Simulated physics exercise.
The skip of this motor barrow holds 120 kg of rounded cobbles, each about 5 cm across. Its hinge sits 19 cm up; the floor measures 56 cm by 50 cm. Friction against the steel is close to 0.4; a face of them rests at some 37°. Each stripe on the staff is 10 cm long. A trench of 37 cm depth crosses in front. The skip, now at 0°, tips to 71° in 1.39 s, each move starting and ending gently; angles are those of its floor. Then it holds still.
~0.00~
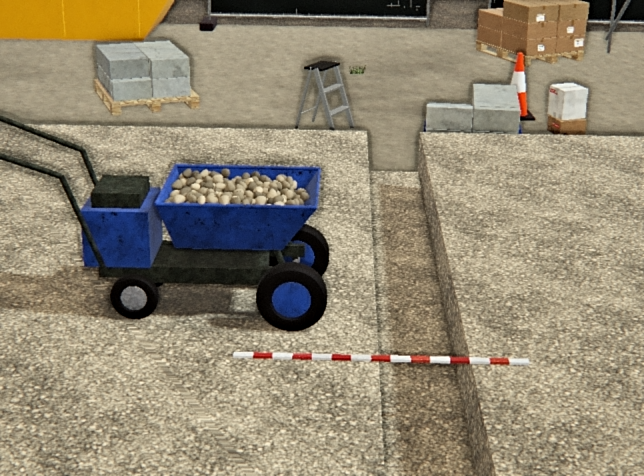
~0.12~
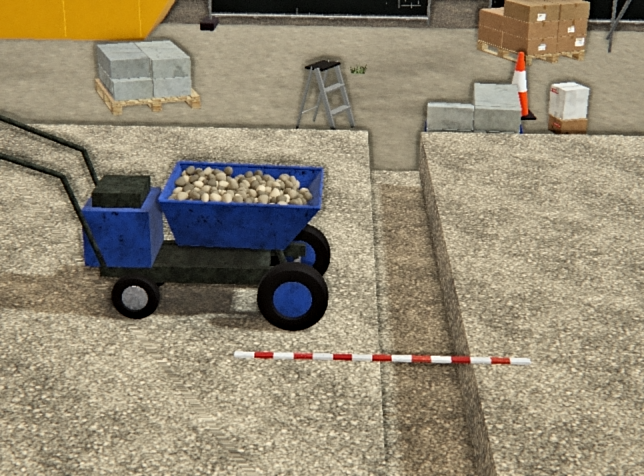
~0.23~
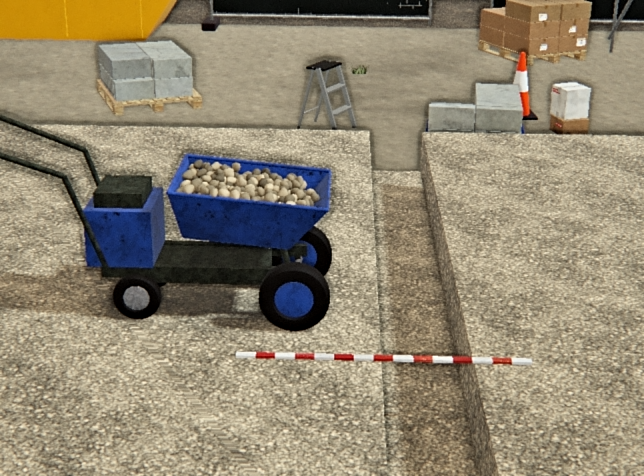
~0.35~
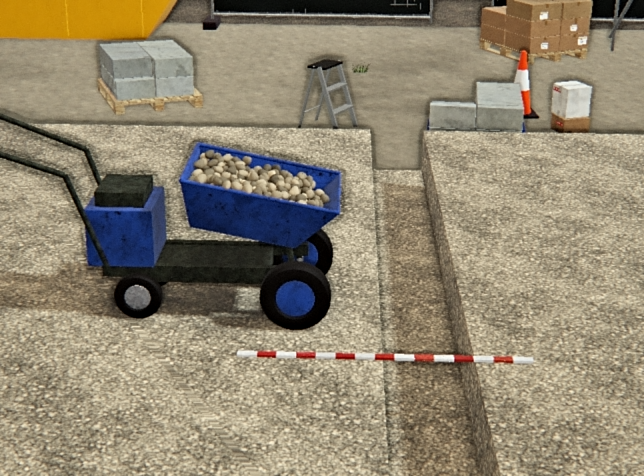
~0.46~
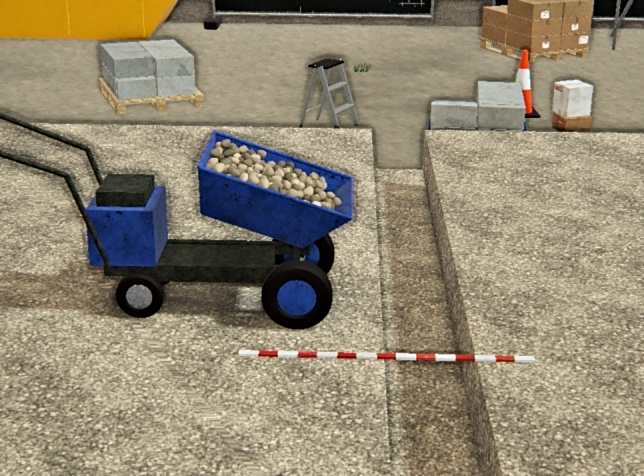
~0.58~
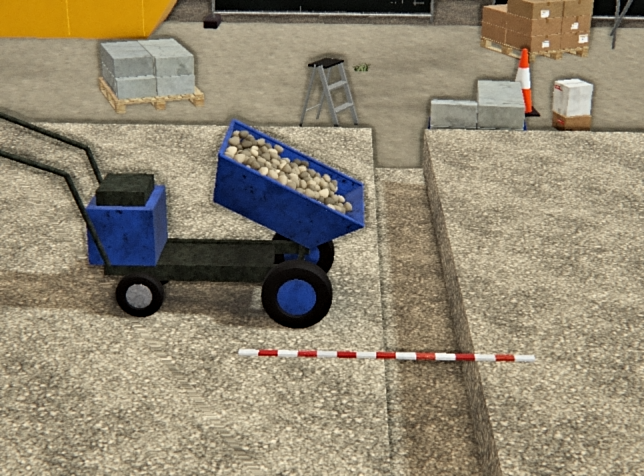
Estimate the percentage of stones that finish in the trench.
Roughly 97 per cent ends in the trench.
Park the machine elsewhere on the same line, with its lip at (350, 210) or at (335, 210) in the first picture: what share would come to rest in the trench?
First some 65, then 85 per cent.
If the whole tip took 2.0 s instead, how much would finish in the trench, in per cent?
It would be near 100 per cent.
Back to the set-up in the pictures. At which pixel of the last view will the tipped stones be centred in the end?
Their middle is at about (431, 353).
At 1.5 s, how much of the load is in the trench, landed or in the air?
Some 50 per cent.
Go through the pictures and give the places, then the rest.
In the first picture, the skip is at 0°, its lip at (316, 208); the top of the load is at (232, 184).
In the second picture, the skip is at 1°, its lip at (320, 208); the top of the load is at (219, 180); the stones move at 0.2 m/s on average.
In the third picture, the skip is at 5°, its lip at (328, 210); the top of the load is at (212, 173); the stones move at 0.4 m/s on average.
The fourth picture shows lip at (339, 213), floor tilted 11°, highest stones at (219, 162); the stones move at 0.5 m/s on average.
In the fifth picture, the skip is at 18°, its lip at (352, 219); the top of the load is at (229, 150); the stones move at 0.6 m/s on average.
In the sixth picture, the skip is at 27°, its lip at (364, 226); the top of the load is at (243, 140); the stones move at 0.7 m/s on average.
After 1.0 s the floor is at 60°; 99 % in the skip, 1 % in the trench; the foremost stones are at (407, 251).
After 1.5 s the floor is at 71°; 50 % in the skip, 48 % in the trench, 2 % past the trench; the foremost stones are at (489, 310).
After 1.8 s the floor is at 71°; 23 % in the skip, 74 % in the trench, 3 % past the trench; the foremost stones are at (544, 321).
After 3.8 s the floor is at 71°; 0 % in the skip, 97 % in the trench, 3 % past the trench; the foremost stones are at (566, 317).
